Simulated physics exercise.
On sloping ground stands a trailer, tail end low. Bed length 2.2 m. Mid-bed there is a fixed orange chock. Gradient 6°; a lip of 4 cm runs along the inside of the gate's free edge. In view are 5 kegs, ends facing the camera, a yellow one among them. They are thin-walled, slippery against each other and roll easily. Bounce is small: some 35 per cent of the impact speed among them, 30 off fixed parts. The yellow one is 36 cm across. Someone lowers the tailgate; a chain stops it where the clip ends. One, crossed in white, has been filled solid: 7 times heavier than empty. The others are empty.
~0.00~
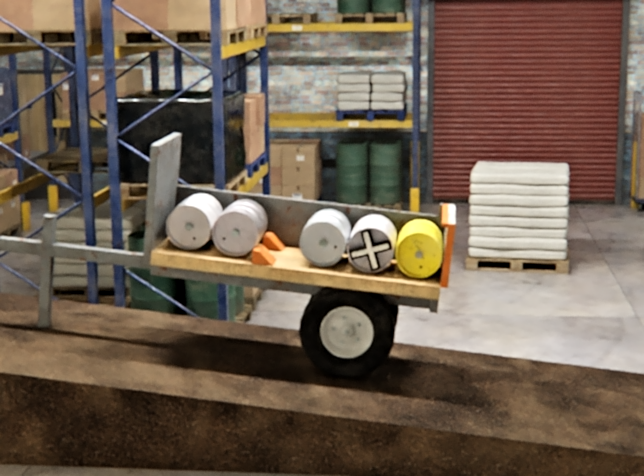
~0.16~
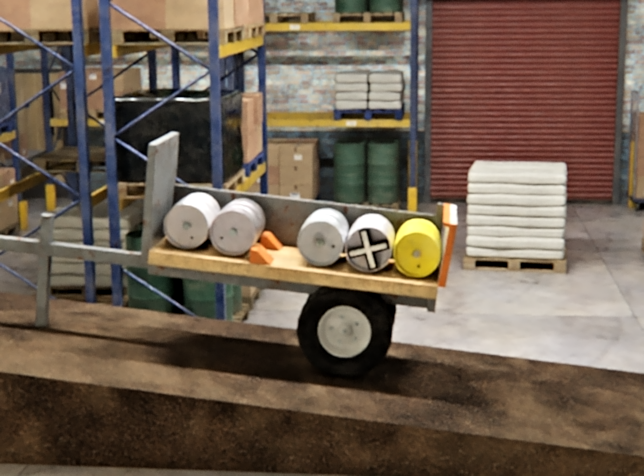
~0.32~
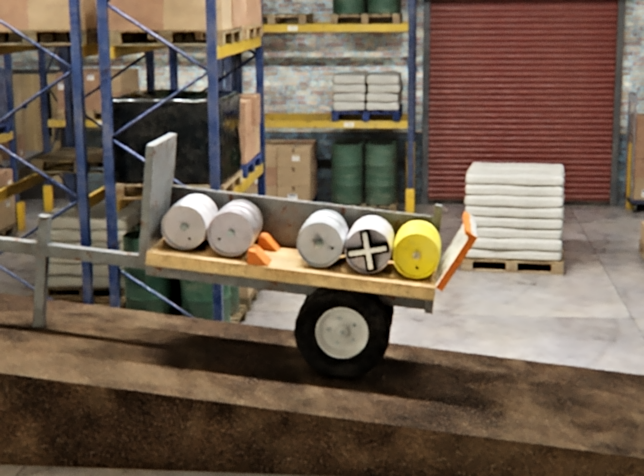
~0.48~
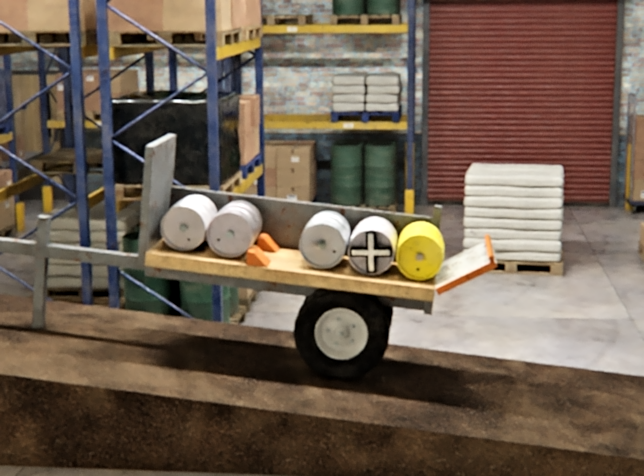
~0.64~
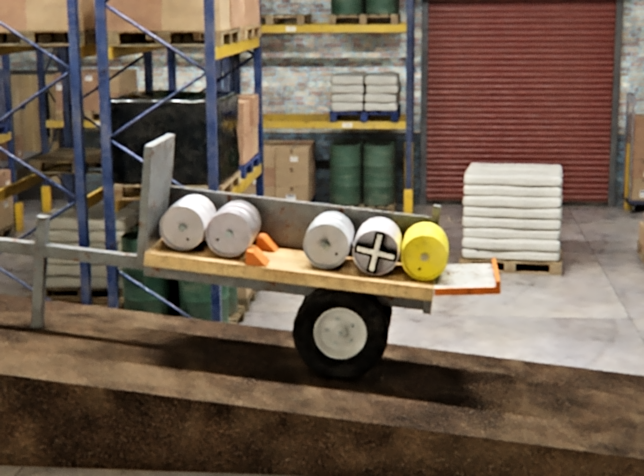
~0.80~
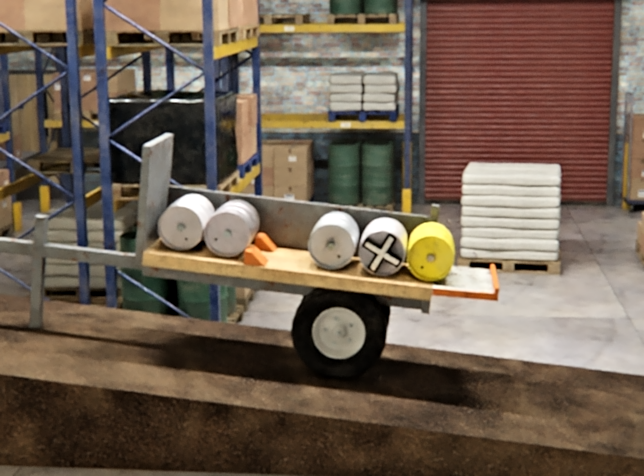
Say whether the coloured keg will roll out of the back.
The yellow one gets away.
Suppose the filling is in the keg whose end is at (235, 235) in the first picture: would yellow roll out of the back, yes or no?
In that case yellow yes.
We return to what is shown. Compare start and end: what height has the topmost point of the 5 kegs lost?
About 0 cm.
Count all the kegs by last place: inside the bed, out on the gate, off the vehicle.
In that order: 3, 1, 1.
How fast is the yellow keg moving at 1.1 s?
Near 0.6 m/s.
By 1.1 s, yellow is on the gate, 10 cm past the hinge, rolling right; 0 of 5 are out.
By 1.3 s, yellow is on the gate, 25 cm past the hinge, rolling right; 0 of 5 are out.
By 1.6 s, yellow is on the gate, 40 cm past the hinge, rolling right; 0 of 5 are out.
By 1.9 s, yellow is dropping off the gate; 1 of 5 is out.
Finally (5.8 s), yellow is off the vehicle; 1 of 5 is out.
